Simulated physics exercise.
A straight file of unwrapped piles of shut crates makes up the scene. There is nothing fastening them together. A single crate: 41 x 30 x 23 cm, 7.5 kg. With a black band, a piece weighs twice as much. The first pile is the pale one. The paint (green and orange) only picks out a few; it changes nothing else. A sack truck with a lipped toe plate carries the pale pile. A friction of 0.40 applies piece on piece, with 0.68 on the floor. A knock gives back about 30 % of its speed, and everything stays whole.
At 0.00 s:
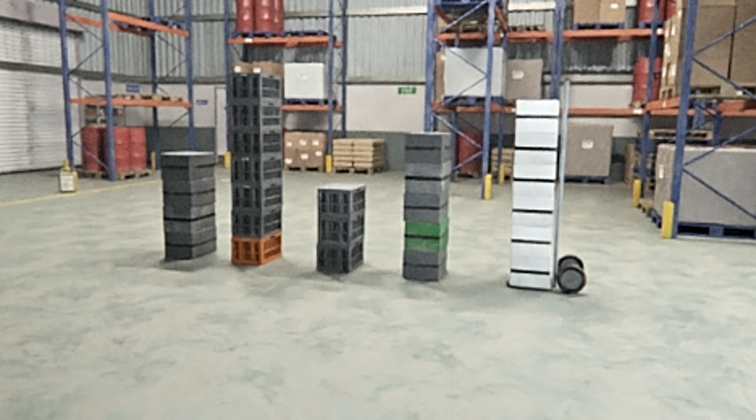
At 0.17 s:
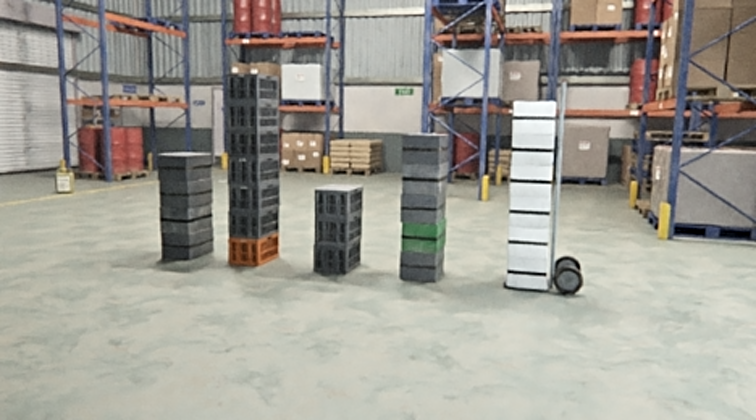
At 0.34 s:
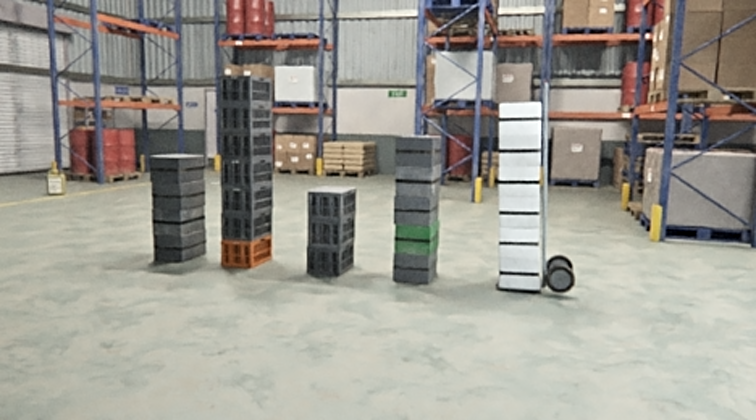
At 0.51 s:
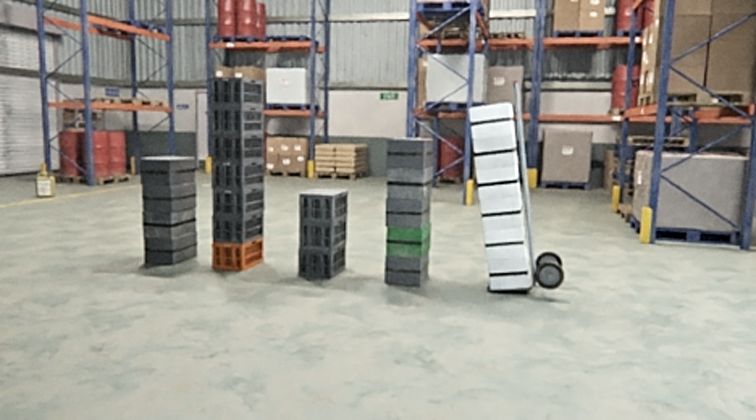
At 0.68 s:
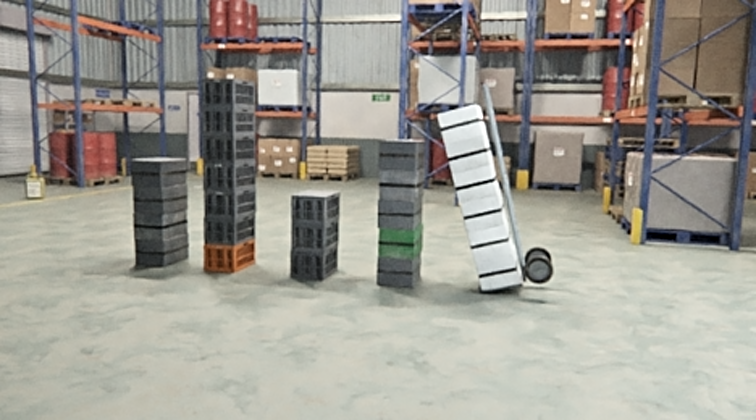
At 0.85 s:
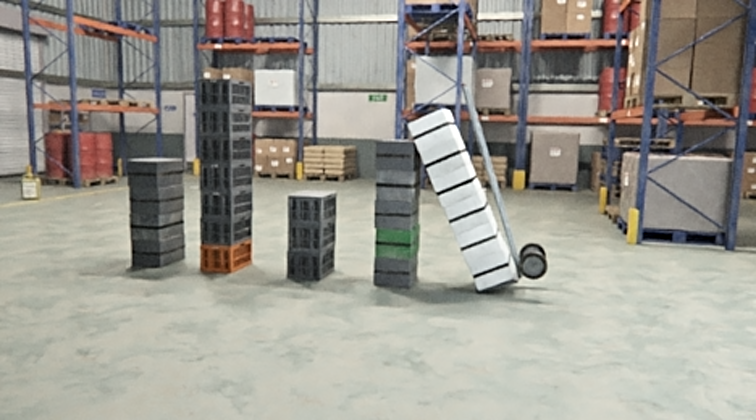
A tall pale stack of crates on a sack truck tilts left toward the neighboring dark stack.
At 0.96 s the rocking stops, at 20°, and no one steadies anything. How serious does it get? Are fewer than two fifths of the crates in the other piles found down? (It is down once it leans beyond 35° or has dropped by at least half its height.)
I reckon the part down breaks two fifths.
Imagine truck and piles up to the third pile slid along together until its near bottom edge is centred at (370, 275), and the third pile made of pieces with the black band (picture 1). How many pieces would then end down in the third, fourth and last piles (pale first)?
Down by pile: Third 3, fourth 2, last 0.
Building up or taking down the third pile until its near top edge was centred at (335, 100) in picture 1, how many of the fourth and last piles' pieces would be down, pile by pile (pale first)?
You'd get fourth 6 and last 4.
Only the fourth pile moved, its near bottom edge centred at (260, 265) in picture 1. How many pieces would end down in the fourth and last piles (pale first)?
Fourth: 7; last: 4.
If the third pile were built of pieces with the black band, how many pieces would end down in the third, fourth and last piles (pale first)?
Third: 3; fourth: 2; last: 0.
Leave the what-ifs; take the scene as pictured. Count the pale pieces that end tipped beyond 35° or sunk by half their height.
I count 6 pale pieces.
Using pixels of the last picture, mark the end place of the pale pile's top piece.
(339, 206).
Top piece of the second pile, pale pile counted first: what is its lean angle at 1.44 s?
Measured from upright, roughly 20°.
After 1.44 s, 6 of the pale pile down; none of the 19 other crates down, 5 disturbed; green crate leaning 21°.
After 2.16 s, 6 of the pale pile down; 7 of the 19 other crates down; green crate leaning 67°, 17 cm lower.
After 5.68 s, 6 of the pale pile down; 17 of the 19 other crates down; green crate leaning 64°, 17 cm lower.
At rest (7.5 s), 6 of the pale pile down; 17 of the 19 other crates down; green crate leaning 64°, 17 cm lower; orange crate unmoved. That is 89 per cent. As the last picture would show them, middles, green crate near (342, 255), orange crate near (227, 254).
